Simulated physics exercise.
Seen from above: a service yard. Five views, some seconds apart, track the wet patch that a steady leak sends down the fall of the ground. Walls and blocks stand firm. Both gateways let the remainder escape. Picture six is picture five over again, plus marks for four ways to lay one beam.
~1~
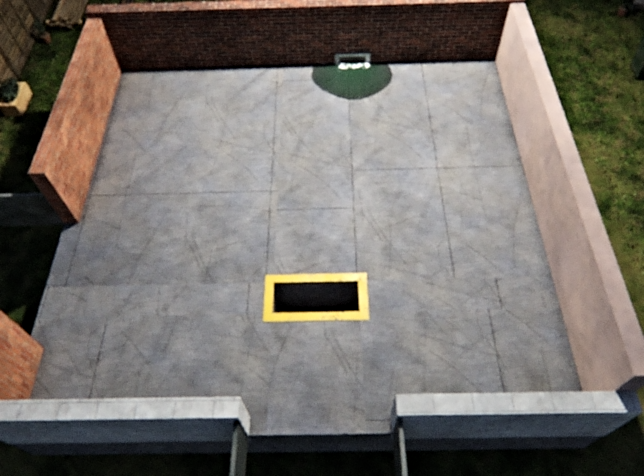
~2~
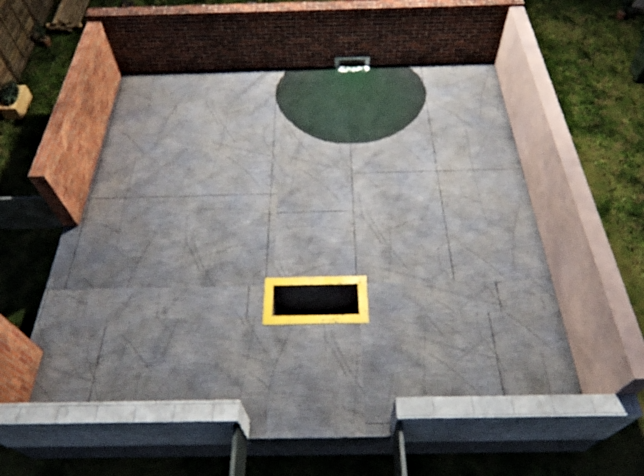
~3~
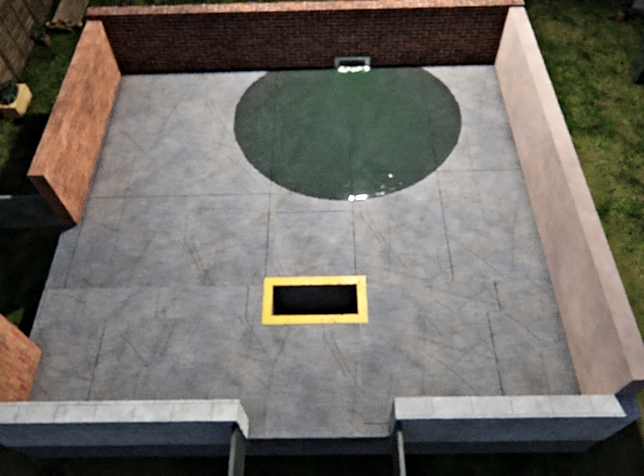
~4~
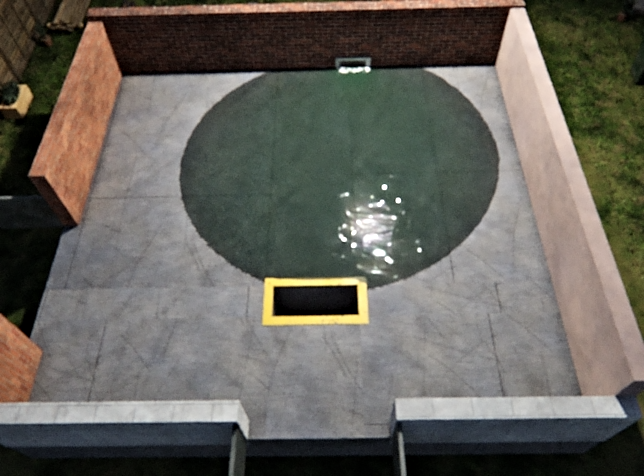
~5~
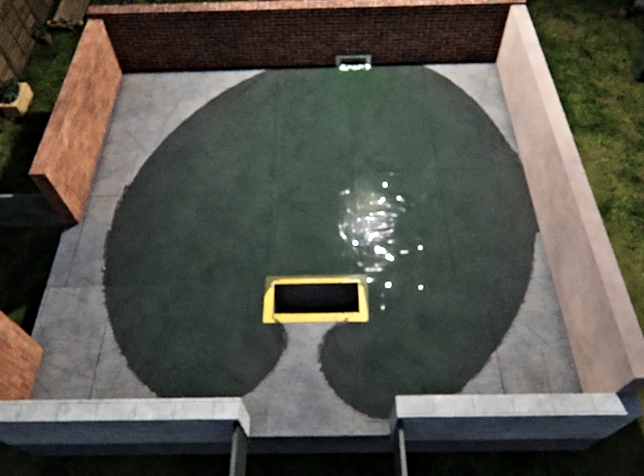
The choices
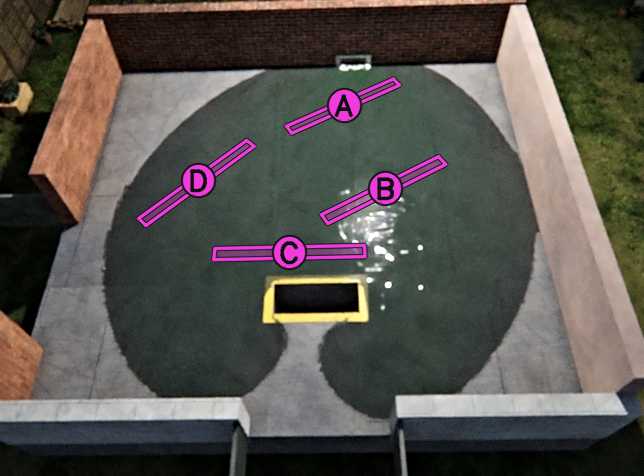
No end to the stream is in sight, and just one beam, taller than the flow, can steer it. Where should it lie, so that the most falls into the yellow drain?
The best spot is D.
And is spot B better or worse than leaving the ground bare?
Worse.
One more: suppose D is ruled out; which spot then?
B.
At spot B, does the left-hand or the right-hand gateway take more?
The right gate.
In magenta, A from (289, 129) to (396, 82); B from (324, 219) to (442, 160); C from (214, 254) to (364, 250); D from (142, 221) to (250, 143).
With A, about 8 % of the stream goes into the yellow drain, about 91 % out by the gates.
With B, about 12 % of the stream goes into the yellow drain, about 87 % out by the gates.
With C, about 6 % of the stream goes into the yellow drain, about 93 % out by the gates.
With D, about 31 % of the stream goes into the yellow drain, about 68 % out by the gates.
